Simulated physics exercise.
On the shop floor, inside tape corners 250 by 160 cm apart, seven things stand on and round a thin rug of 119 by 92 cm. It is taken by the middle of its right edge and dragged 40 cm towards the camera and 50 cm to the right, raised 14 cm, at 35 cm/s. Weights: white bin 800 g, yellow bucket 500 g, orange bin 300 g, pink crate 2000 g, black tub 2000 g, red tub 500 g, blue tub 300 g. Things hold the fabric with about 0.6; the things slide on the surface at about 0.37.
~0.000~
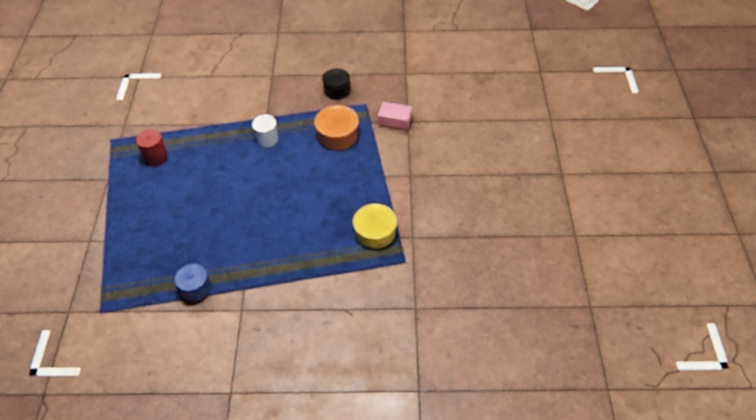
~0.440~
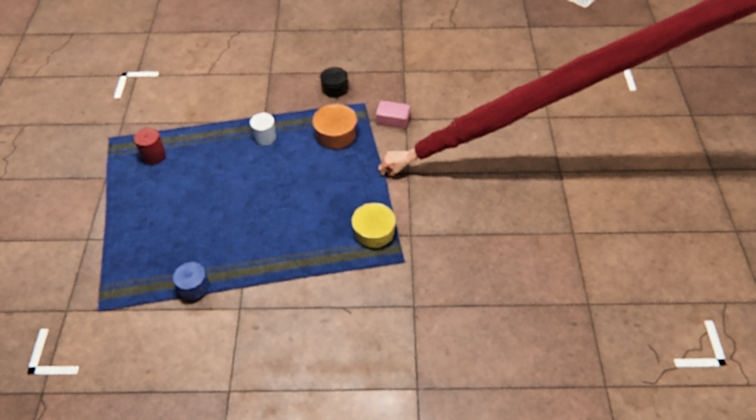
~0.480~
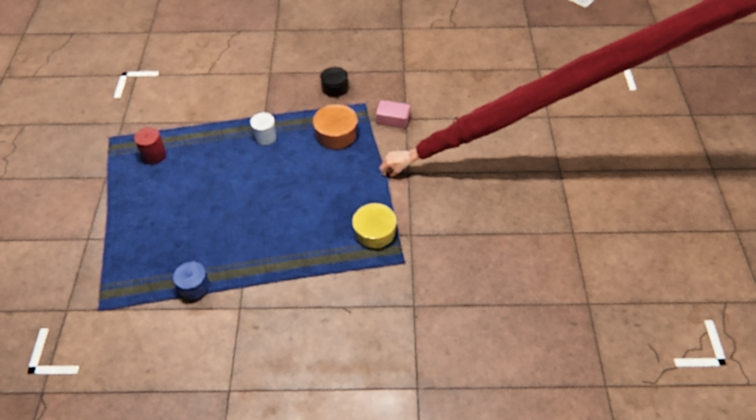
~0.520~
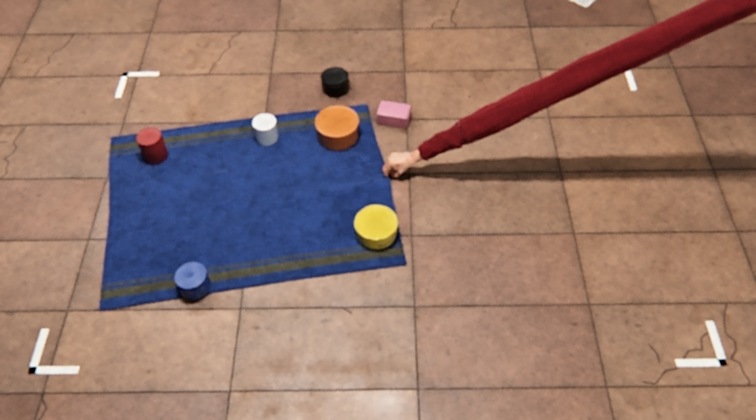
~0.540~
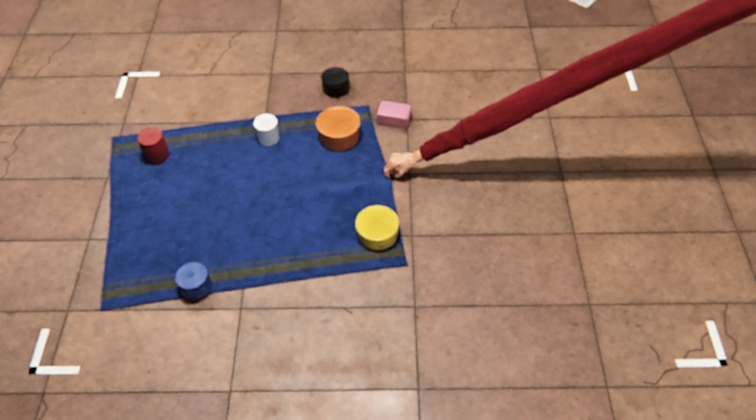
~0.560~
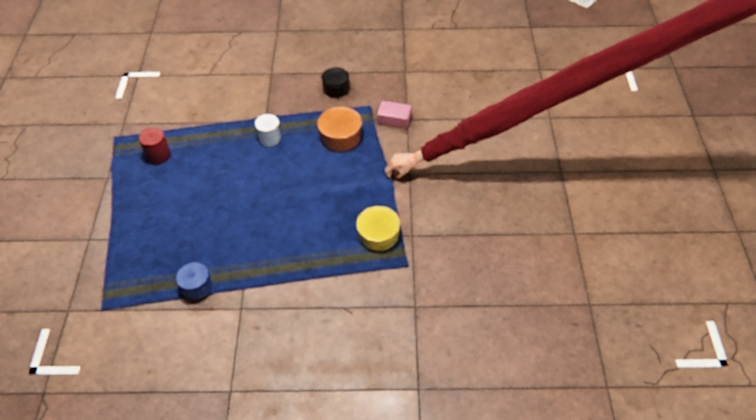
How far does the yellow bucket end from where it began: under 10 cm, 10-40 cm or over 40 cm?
The yellow bucket ends far away.
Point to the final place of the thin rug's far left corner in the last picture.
At about (229, 173).
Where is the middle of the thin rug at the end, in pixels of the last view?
Around (363, 241).
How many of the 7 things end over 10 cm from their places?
That makes 6.
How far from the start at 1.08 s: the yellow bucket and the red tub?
Yellow bucket 20 cm, red tub 20 cm.
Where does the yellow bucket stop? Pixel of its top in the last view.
At about (490, 265).
By 1.1 s, middle of the thin rug at (283, 209); yellow bucket 18 cm off its start, orange bin 21 cm off its start, white bin 19 cm off its start.
By 1.6 s, middle of the thin rug at (314, 221); yellow bucket 30 cm off its start, white bin 39 cm off its start, orange bin 39 cm off its start.
By 2.1 s, middle of the thin rug at (346, 232); yellow bucket 43 cm off its start at (473, 259), orange bin 59 cm off its start at (447, 177), white bin 58 cm off its start at (374, 173).
By 2.6 s, middle of the thin rug at (363, 241); yellow bucket 50 cm off its start, orange bin 69 cm off its start, white bin 69 cm off its start.
By 3.2 s, middle of the thin rug at (363, 241); yellow bucket 50 cm off its start at (490, 265), orange bin 69 cm off its start at (468, 189), white bin 69 cm off its start at (395, 184), red tub 61 cm off its start at (270, 181).
